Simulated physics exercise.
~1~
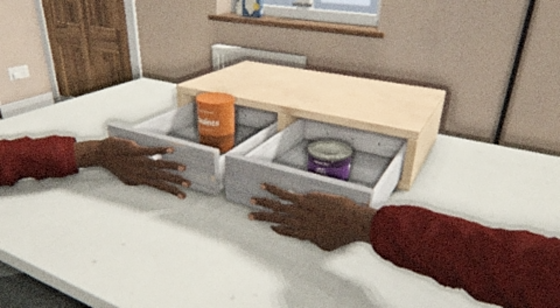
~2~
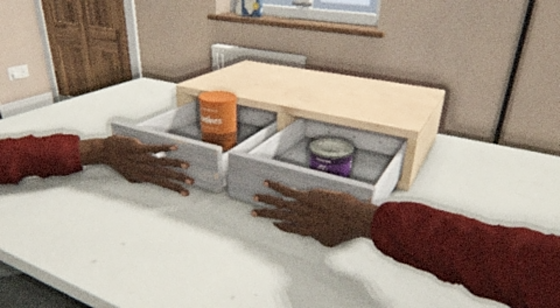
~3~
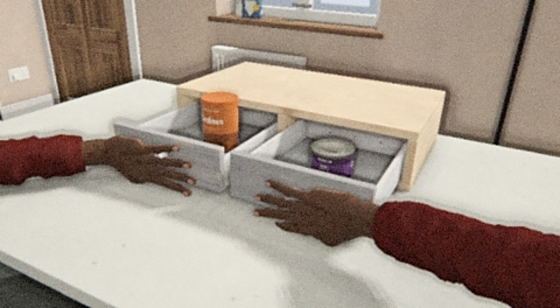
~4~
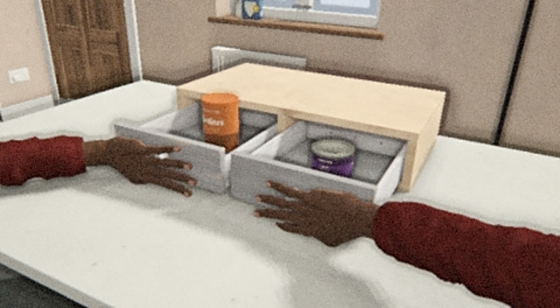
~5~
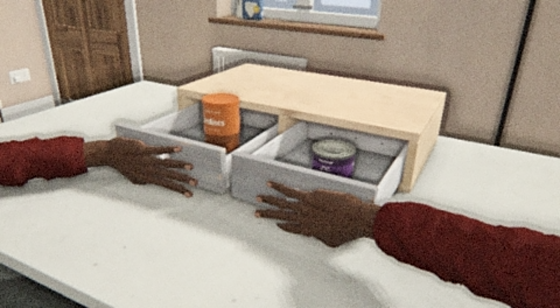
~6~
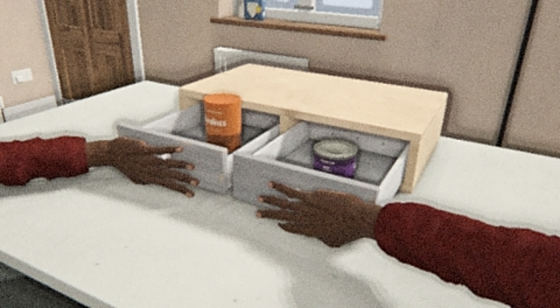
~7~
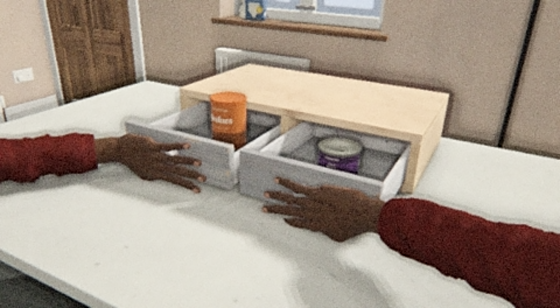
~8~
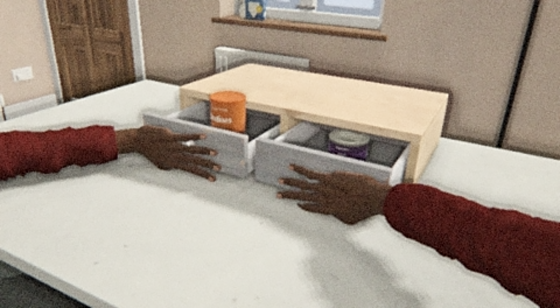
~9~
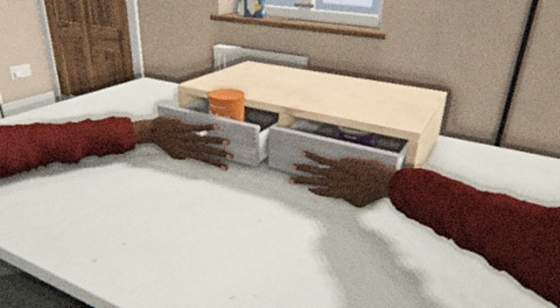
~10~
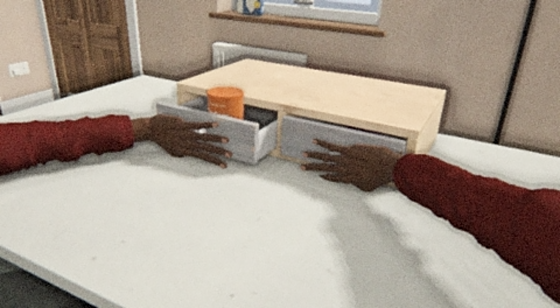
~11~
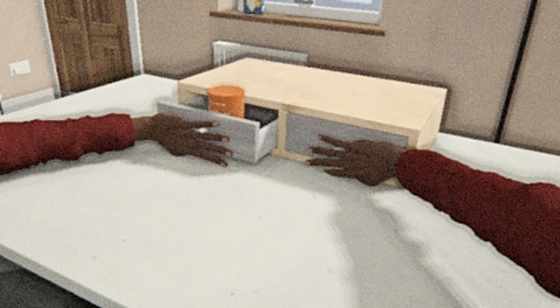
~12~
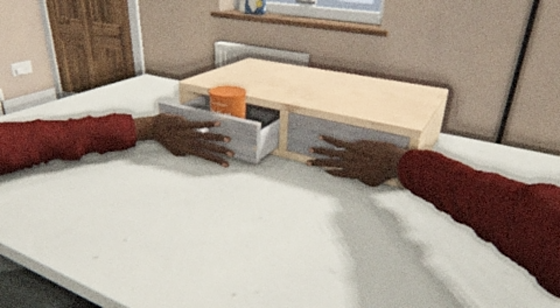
The clip shows two hands resting against the open drawers of a wooden chest, one holding an upright orange pot and the other a purple tin. The hands push both drawers inward; the right one closes, hiding the tin, while the left stays partly open with the pot visible.
